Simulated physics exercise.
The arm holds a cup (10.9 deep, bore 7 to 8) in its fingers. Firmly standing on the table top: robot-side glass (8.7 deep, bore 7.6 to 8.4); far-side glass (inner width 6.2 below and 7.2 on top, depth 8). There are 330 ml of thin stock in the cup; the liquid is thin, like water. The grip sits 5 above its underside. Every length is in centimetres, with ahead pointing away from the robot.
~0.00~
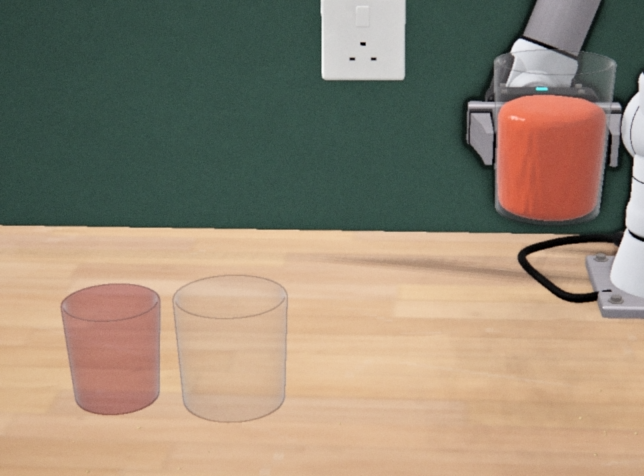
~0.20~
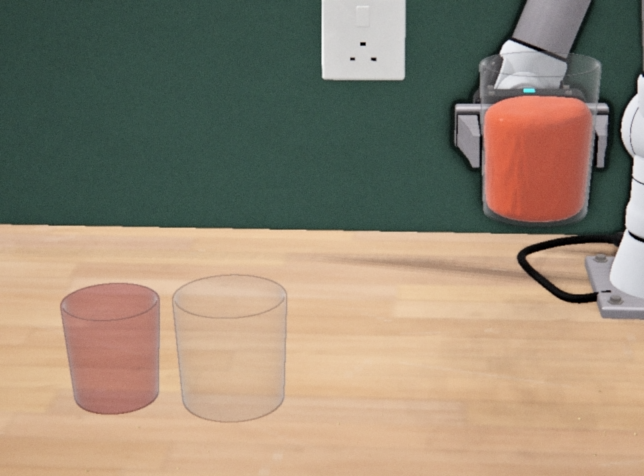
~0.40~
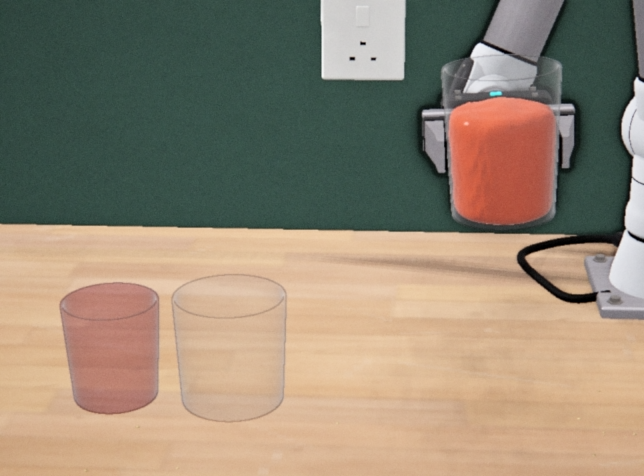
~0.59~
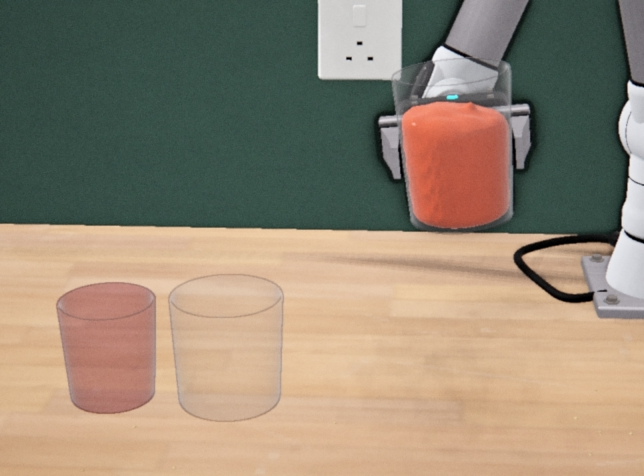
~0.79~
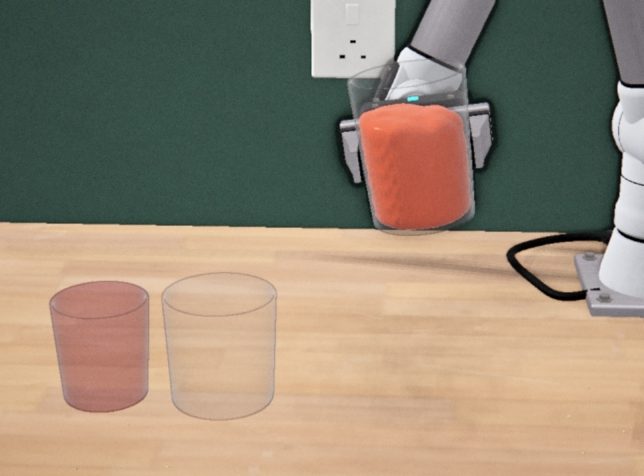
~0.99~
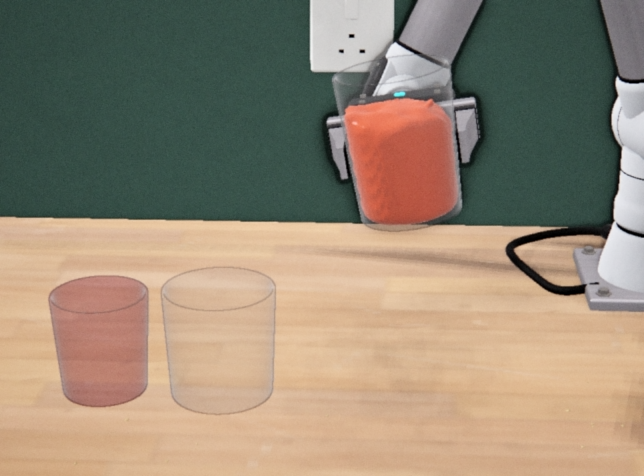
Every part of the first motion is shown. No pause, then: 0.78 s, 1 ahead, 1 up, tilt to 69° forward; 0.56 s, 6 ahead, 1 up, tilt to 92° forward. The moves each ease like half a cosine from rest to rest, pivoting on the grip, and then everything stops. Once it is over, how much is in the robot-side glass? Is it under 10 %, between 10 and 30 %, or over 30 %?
It is over 30 %.
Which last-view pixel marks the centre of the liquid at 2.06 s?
In the last picture, close to (299, 213).
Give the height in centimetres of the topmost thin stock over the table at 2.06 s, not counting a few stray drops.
Roughly 22 centimetres high.
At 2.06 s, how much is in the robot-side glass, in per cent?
Estimate: Near 25 in a hundred.
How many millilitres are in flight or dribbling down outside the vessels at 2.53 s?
I'd say close to 40 ml.
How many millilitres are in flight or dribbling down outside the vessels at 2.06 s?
Amount outside the vessels: Near 20 ml.
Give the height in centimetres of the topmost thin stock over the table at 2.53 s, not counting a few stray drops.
Roughly 20 centimetres at most.
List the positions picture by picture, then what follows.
In the first picture, cup middle at (551, 139), level; upper third of the thin stock around (552, 121), from x 500 to 605, top at y 100; 325 ml in the cup.
In the second picture, cup middle at (537, 141), level; upper third of the thin stock around (540, 122), from x 490 to 590, top at y 95.
In the third picture, cup middle at (502, 144), tilted 3° forward; upper third of the thin stock around (505, 125), from x 450 to 555, top at y 100.
In the fourth picture, cup middle at (456, 148), tilted 6° forward; upper third of the thin stock around (454, 128), from x 405 to 505, top at y 105.
In the fifth picture, cup middle at (416, 149), tilted 8° forward; upper third of the thin stock around (413, 130), from x 360 to 470, top at y 105.
In the sixth picture, cup middle at (402, 145), tilted 9° forward; upper third of the thin stock around (400, 126), from x 345 to 455, top at y 100; 325 ml in the cup.
By 1.53 s, tilted 56° forward, liquid up to 23 above the table; 325 ml in the cup.
By 2.06 s, tilted 81° forward, liquid up to 39 above the table; 215 ml in the cup, 90 ml in the robot-side glass, 20 ml in the air or running down outside.
By 2.53 s, tilted 92° forward, liquid up to 67 above the table; 115 ml in the far-side glass, 100 ml in the robot-side glass, 35 ml in the cup, 35 ml on the table or floor, 40 ml in the air or running down outside.
By 3.33 s, tilted 92° forward, liquid up to 19 above the table; 135 ml in the robot-side glass, 110 ml in the far-side glass, 80 ml on the table or floor.
Final state, 135 ml in the robot-side glass, 110 ml in the far-side glass, 80 ml on the table or floor. That is 41 % in the robot-side glass.
